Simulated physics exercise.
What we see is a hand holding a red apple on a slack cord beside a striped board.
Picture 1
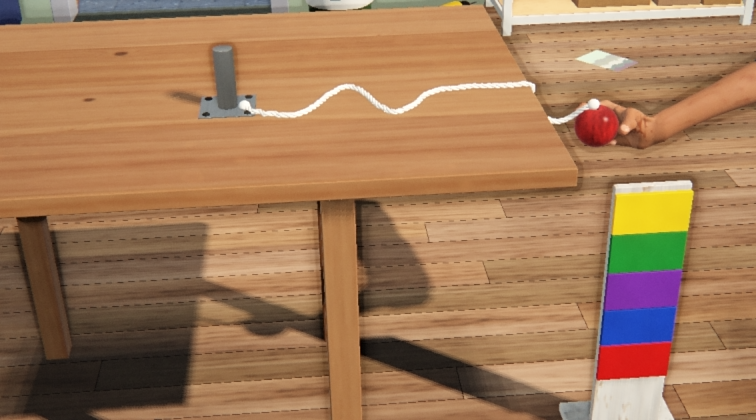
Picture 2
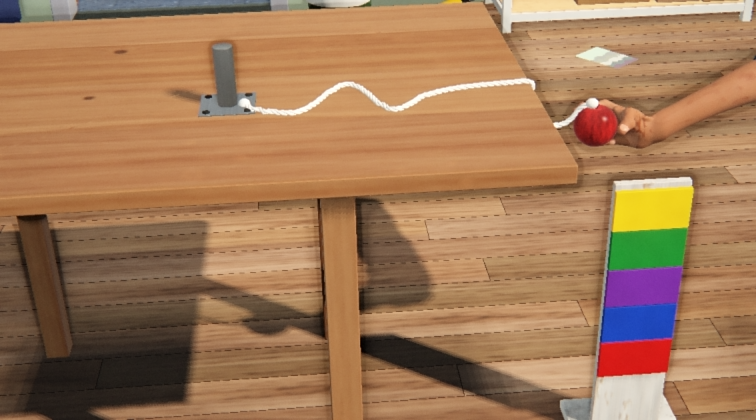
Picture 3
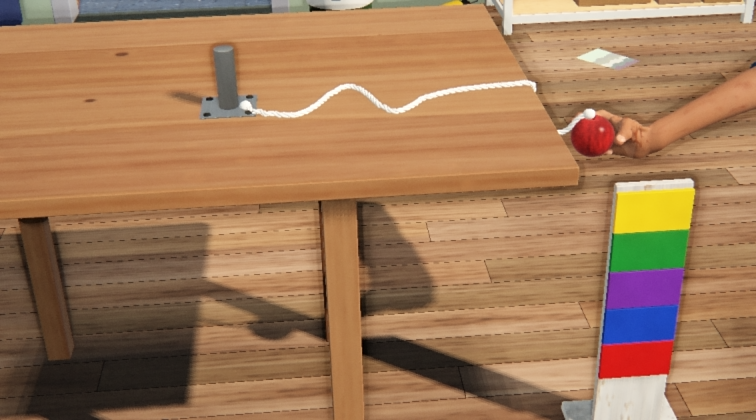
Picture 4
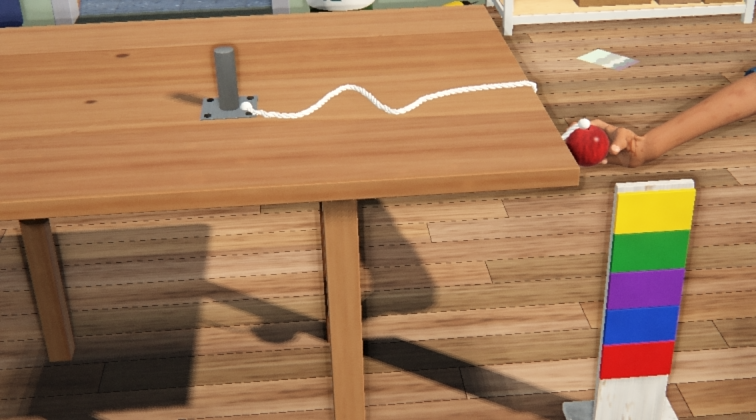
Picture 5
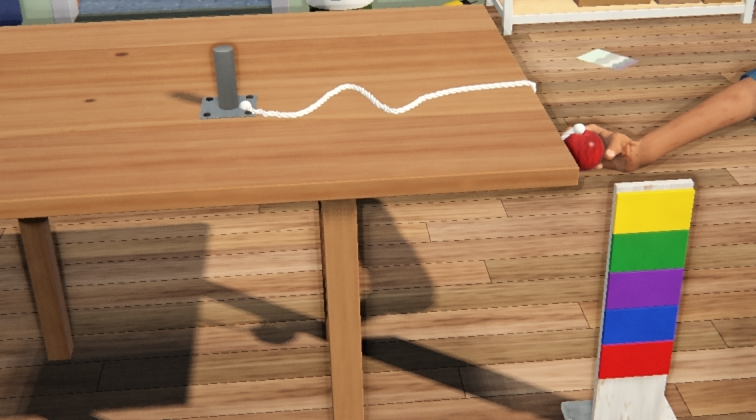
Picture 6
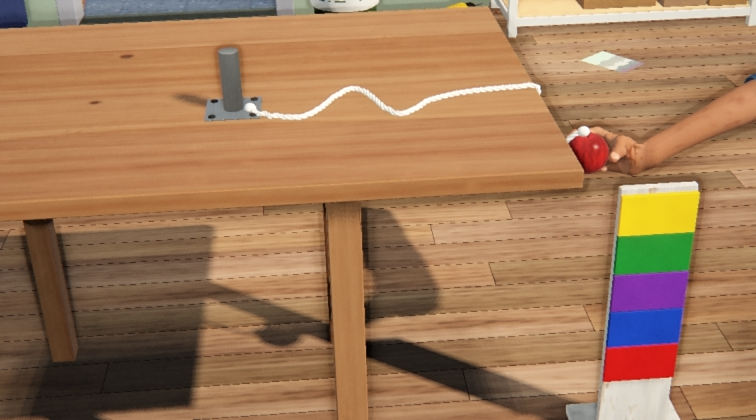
The video shows a hand holding a red ball-like object tied to a slack white cord that runs from a post on a wooden table, lowering it slightly and shifting it left beside the table edge, above a striped board.
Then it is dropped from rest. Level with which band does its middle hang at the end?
At purple.
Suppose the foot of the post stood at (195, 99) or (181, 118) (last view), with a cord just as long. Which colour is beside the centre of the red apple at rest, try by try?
In that order: Green; green.
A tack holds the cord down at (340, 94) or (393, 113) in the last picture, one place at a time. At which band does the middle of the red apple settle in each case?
It would be green; yellow.
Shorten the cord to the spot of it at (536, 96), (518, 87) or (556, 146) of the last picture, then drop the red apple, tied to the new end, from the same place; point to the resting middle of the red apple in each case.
Near (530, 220), (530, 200) and (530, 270).
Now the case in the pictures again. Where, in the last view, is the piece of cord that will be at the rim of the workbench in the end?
Near (437, 98).
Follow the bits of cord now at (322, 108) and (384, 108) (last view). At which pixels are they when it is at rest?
At (347, 101), then (468, 94).
Soon after, apple near (519, 285); level with purple.
After that, apple near (528, 294); level with purple.
In the end, apple near (529, 296); level with purple. Its centre hangs level with the purple band.
